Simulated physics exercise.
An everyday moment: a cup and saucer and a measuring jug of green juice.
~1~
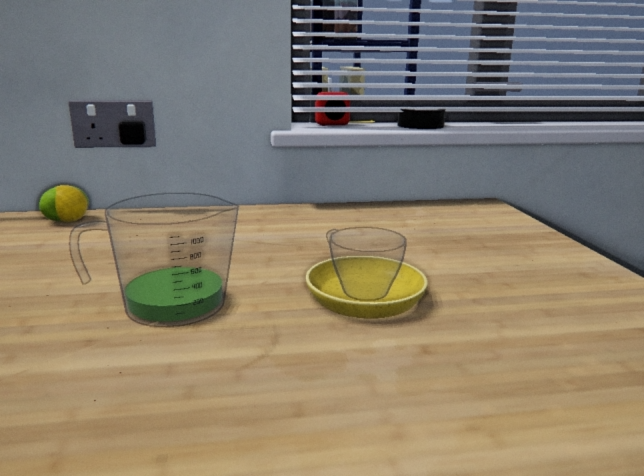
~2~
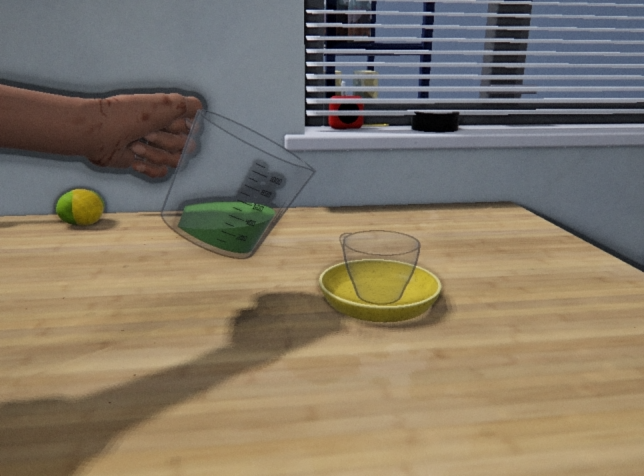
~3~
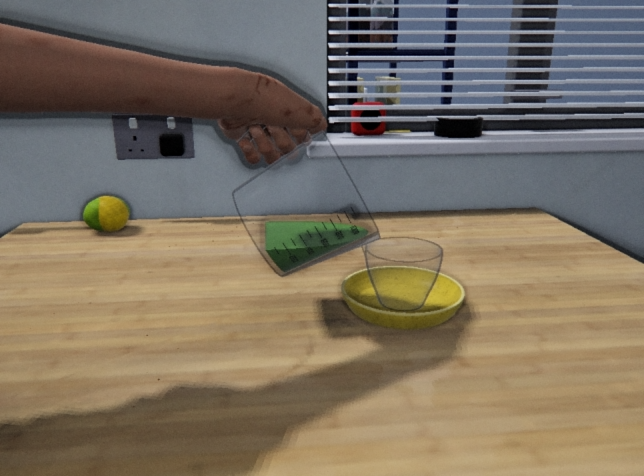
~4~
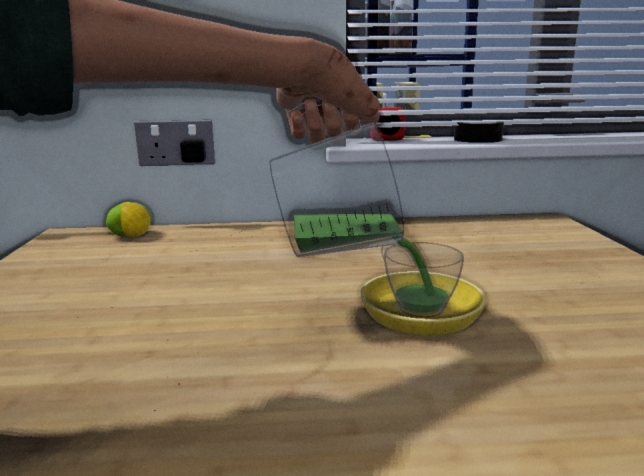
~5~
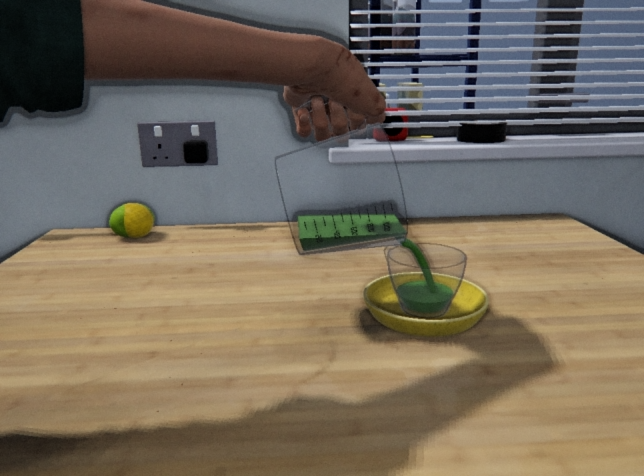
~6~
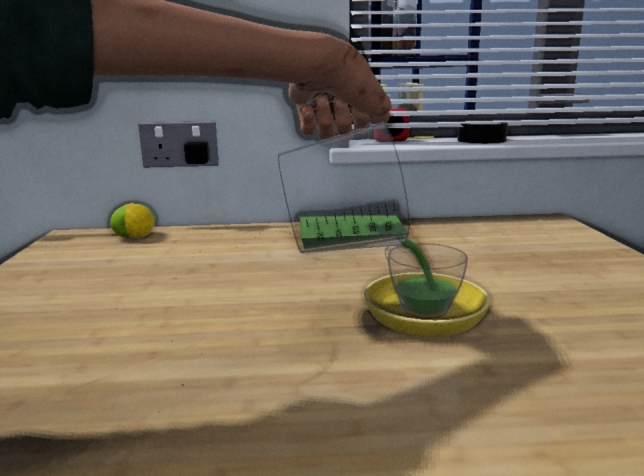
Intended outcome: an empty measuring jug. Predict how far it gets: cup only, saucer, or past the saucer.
Result: Cup only.
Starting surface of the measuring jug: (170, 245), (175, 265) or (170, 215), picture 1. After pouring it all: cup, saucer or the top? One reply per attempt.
In that order: On to the top, into the saucer, on to the top.
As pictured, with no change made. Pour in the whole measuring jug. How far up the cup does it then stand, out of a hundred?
Fill height: Some 70 per cent.
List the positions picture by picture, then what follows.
Before the pour; measuring jug (172, 255) nearly empty; cup (367, 263) empty; saucer (381, 308) dry, in the first picture.
The measuring jug is on its way; measuring jug (232, 184) tipped 30° with all of its load; cup (380, 267) empty, in the second picture.
The green juice nears the lip; measuring jug (307, 207) tipped 60° with all of its load; cup (403, 273) empty, in the third picture.
Pouring; measuring jug (338, 194) tipped 75° with nearly all of its load; cup nearly empty, surface at (422, 296), in the fourth picture.
Pouring; measuring jug (342, 193) tipped 75° with about three quarters of its load; cup (425, 280) about a quarter full, in the fifth picture.
Pouring; measuring jug (345, 192) tipped 80° with about two thirds of its load; cup about a third full, surface at (426, 289); saucer (441, 326) dry, in the sixth picture.
A moment on, the cup is about half full; the saucer is dry.
Further on, the cup is about two thirds full; the saucer is dry.
When it is over, the cup is about two thirds full; the saucer is dry.
